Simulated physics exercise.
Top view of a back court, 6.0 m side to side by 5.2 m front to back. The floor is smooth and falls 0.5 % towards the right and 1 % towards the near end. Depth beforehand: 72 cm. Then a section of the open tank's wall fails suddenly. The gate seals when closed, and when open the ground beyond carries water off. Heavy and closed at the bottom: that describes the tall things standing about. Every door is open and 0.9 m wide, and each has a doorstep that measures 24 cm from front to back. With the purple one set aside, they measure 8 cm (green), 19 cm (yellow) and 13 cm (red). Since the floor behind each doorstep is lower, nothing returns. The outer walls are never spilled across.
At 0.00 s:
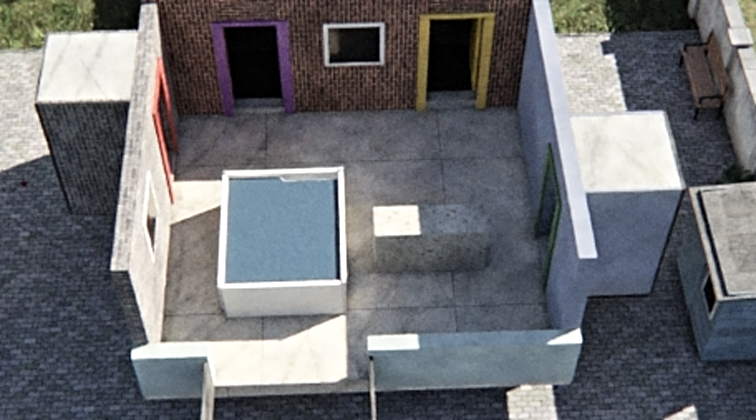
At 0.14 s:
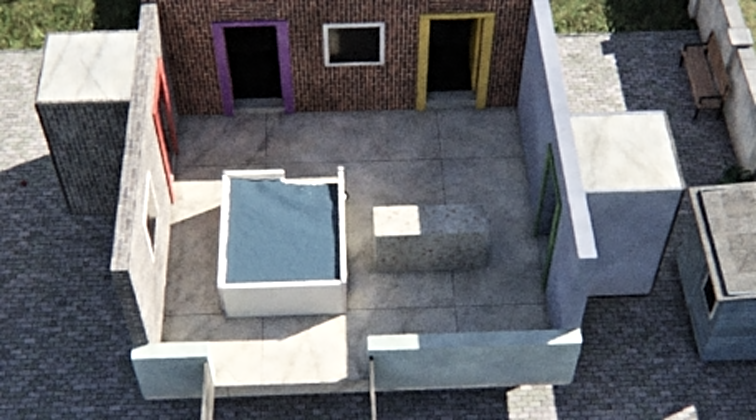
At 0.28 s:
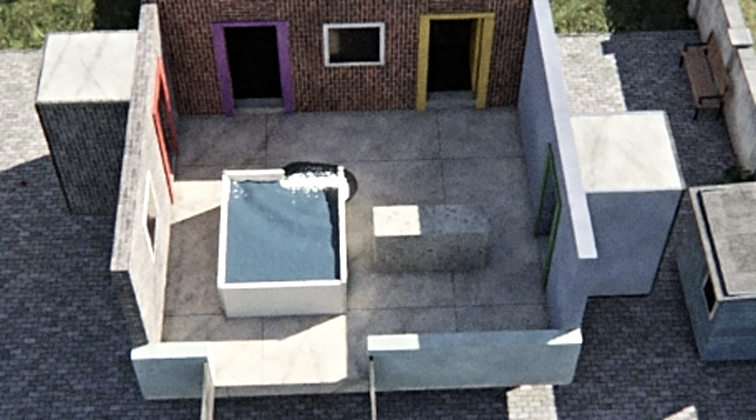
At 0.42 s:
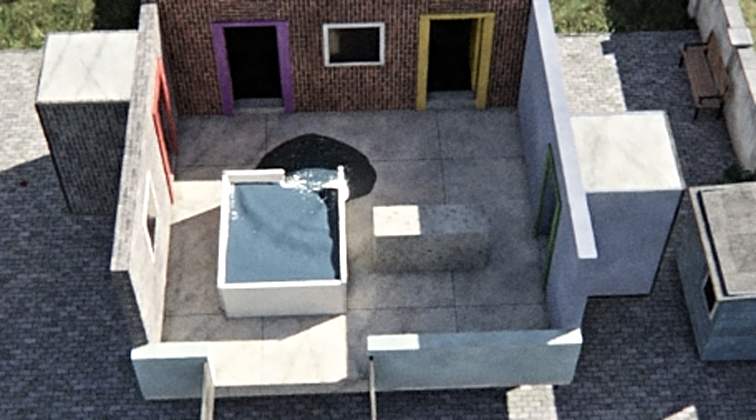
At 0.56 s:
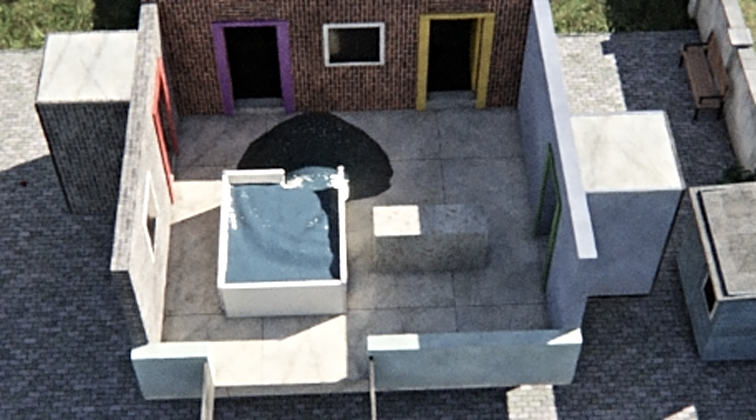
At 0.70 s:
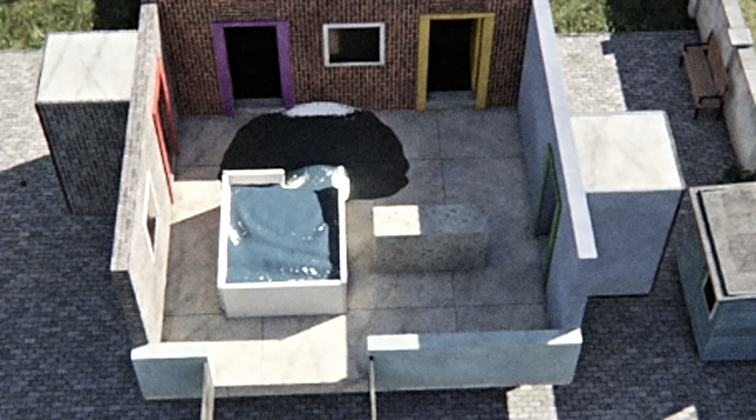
In a walled back court seen from above, an open tank of still blue water stands beside a low stone block. Its far side gives way near the right corner, and water pours through the gap, spreading a widening dark pool across the floor towards the brick wall while the tank's surface ripples.
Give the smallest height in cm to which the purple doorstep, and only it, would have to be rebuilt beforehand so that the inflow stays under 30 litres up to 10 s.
Roughly 20 cm.
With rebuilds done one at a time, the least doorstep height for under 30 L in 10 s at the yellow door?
Yellow would need about 9.0 cm on its own.
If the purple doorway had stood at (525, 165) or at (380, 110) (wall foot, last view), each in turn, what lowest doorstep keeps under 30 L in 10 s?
Roughly 15 cm, then roughly 21 cm.
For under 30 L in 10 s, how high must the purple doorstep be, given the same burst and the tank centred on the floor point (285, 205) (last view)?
New minimum height: Approx. 20 cm.
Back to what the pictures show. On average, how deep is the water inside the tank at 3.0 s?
36 cm, roughly.
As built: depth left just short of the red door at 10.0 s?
It works out to about 6.0 centimetres deep.
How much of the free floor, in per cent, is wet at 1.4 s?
Roughly 25 percent of the floor.
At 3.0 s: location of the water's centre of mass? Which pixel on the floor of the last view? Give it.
The centre of all the water is around (323, 203).
After 1.4 s water covers 25 % of the floor, deepest (41 cm) near (313, 198); 24 cm at the purple door, 13 litres in over its 13 cm doorstep.
After 3.0 s water covers 45 % of the floor, deepest (31 cm) near (507, 120); 20 cm at the purple door, 87 litres in over its 13 cm doorstep.
After 10.0 s water covers 95 % of the floor, deepest (16 cm) near (550, 340); 6 cm at the purple door, 111 litres in over its 13 cm doorstep.
At the purple door as built, the water arrived by 0.8 s and peaked near 26 cm at 1.8 s.
With a doorstep of 16.5 cm, 61 litres would have come in within the 10 s; with 22 cm, 19 litres. So under 30 litres takes about 20 cm.
